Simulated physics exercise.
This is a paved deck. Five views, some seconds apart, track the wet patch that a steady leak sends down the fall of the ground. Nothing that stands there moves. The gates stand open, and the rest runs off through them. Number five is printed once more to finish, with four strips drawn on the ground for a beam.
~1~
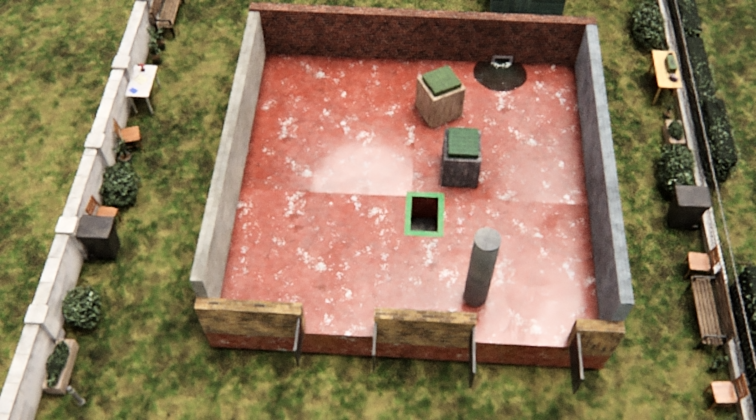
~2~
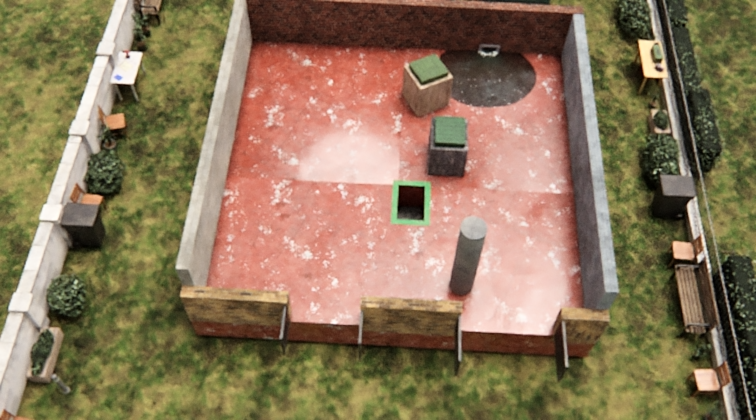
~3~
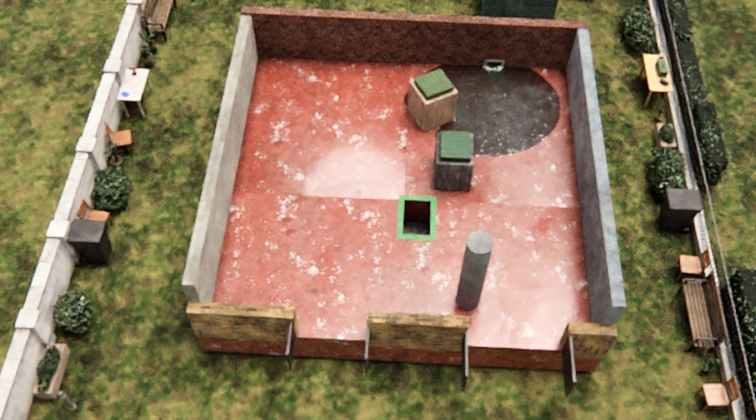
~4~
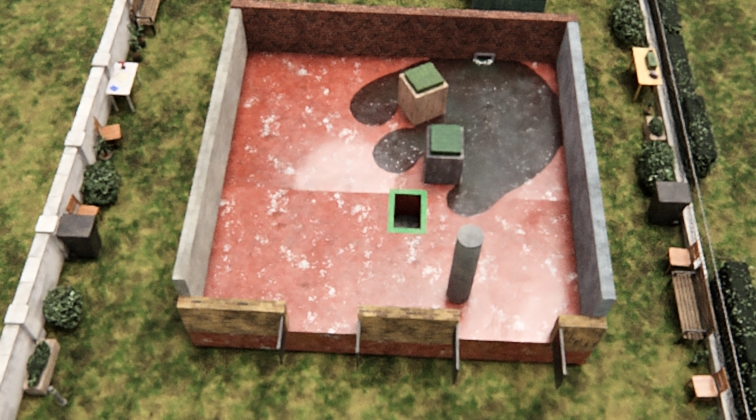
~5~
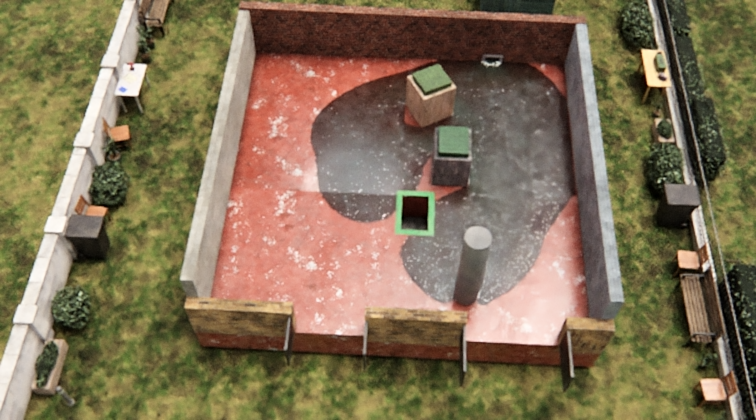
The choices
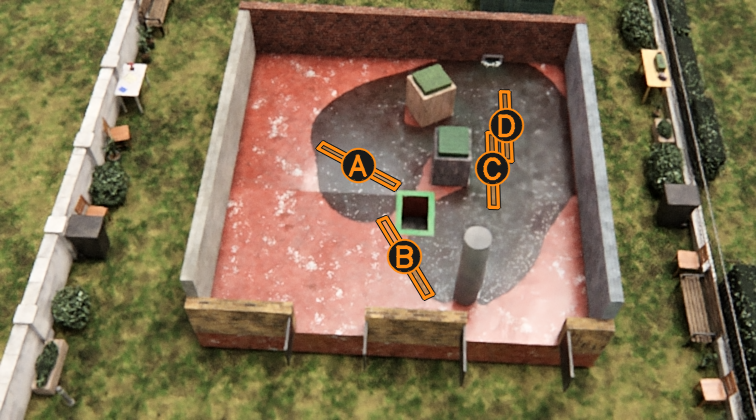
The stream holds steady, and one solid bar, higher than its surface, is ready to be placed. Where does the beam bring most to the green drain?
A beats the others.
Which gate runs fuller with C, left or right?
More leaves on the left.
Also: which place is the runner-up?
The answer is B.
On the marked copy, A from (320, 145) to (396, 186); B from (382, 219) to (428, 296); C from (493, 207) to (491, 132); D from (507, 161) to (504, 91).
With A, about 20 % of the stream runs into the green drain, about 73 % out by the gates.
With B, about 11 % of the stream runs into the green drain, about 84 % out by the gates.
With C, about 5 % of the stream runs into the green drain, about 90 % out by the gates.
With D, about 6 % of the stream runs into the green drain, about 89 % out by the gates.
